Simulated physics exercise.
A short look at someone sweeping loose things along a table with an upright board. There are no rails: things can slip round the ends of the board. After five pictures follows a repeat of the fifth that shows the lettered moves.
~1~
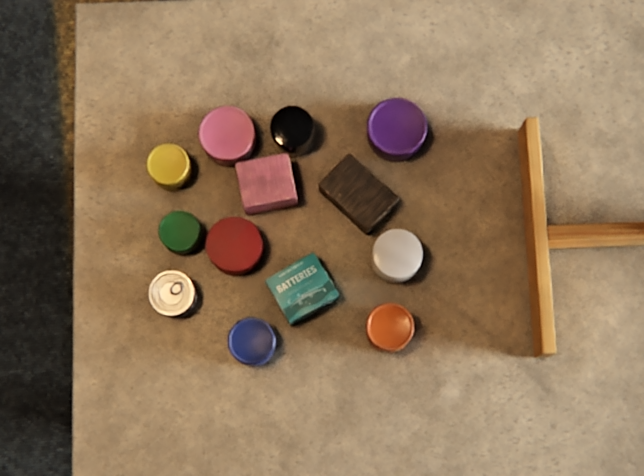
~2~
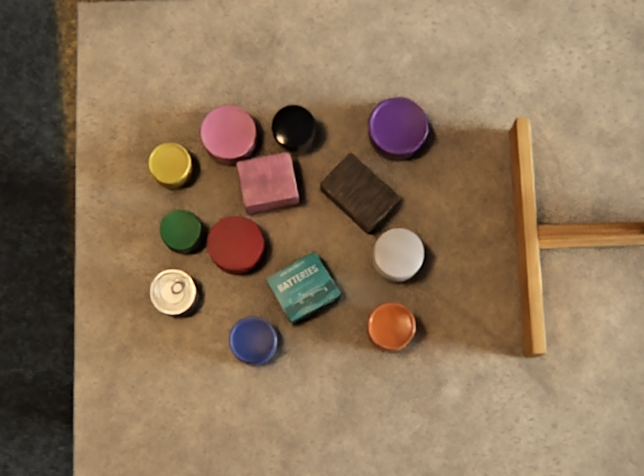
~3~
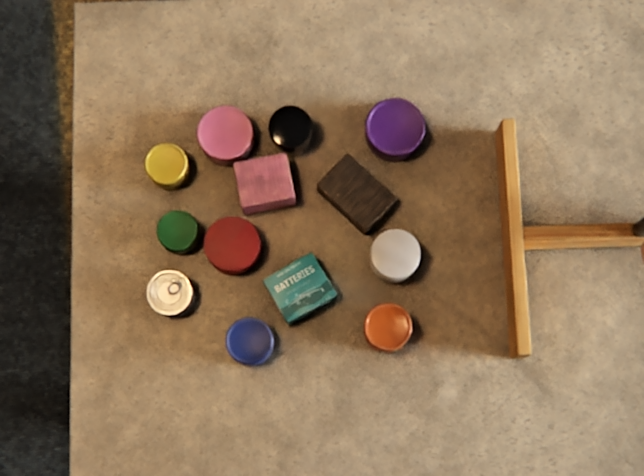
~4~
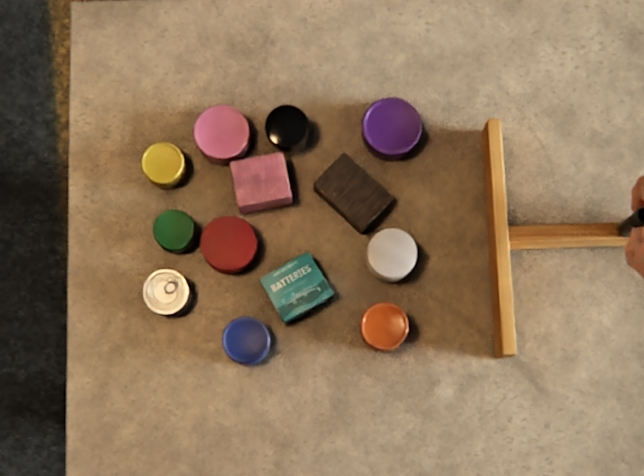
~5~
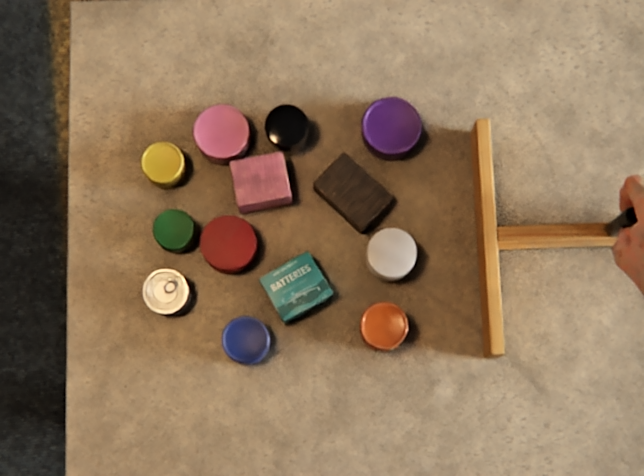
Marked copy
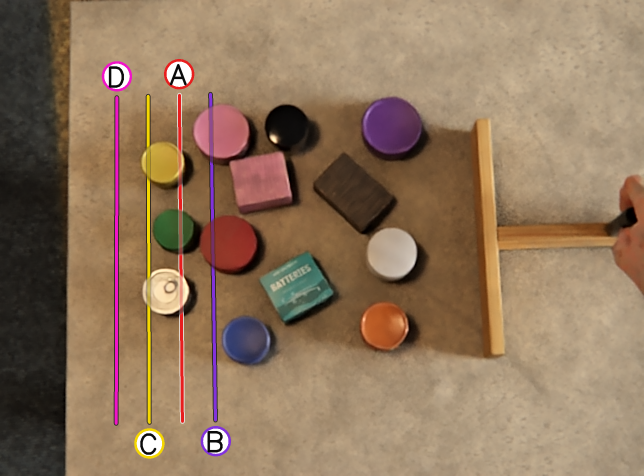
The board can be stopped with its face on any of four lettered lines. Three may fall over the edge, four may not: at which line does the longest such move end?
It should halt at C.
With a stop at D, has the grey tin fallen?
By then, yes.
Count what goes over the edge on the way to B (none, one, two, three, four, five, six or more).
In all, none.
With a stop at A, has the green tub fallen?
Yes.
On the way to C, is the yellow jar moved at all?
Yes.
On the marked copy, A at (181, 254); B at (213, 253); C at (149, 255); D at (117, 256).
Taking C. A third of the way, board (366, 238); purple jar (326, 122); black pot (276, 129).
Two thirds of the way, board (241, 243); yellow jar (115, 168); green tub (118, 222).
When it is over, board (147, 246); yellow jar over the edge; green tub over the edge; three fallen.
As for the rest, A is within the limit but short; B is within the limit but short; D drops five.
